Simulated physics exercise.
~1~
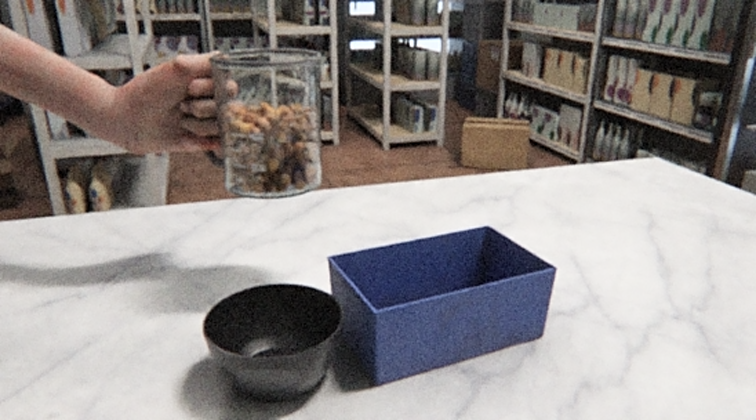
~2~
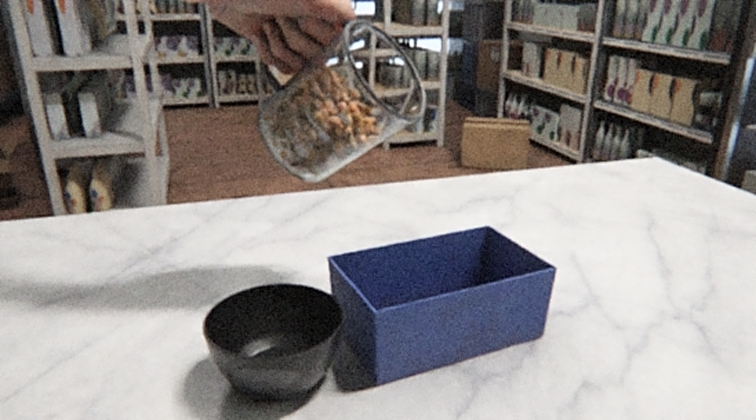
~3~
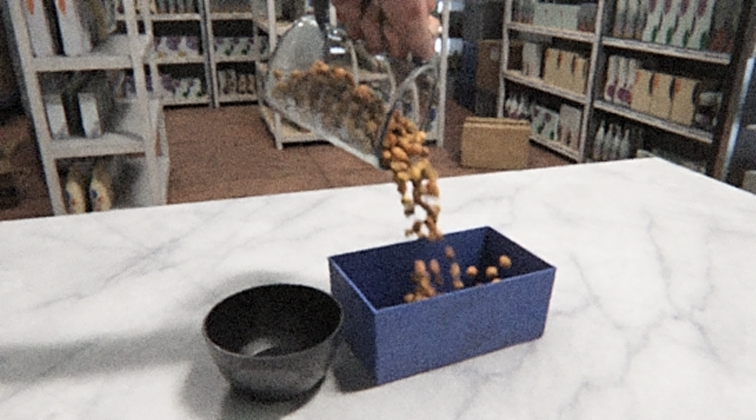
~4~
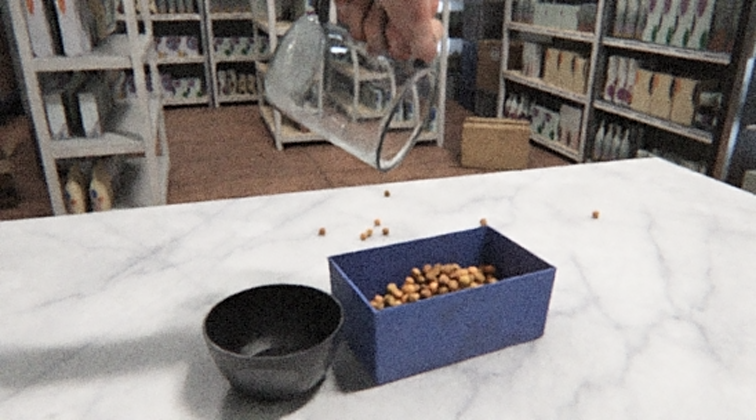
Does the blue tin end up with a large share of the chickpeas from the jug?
Yes, most of the chickpeas land in the blue tin. Only a small share ends up outside it on the table, and the black bowl gets none.
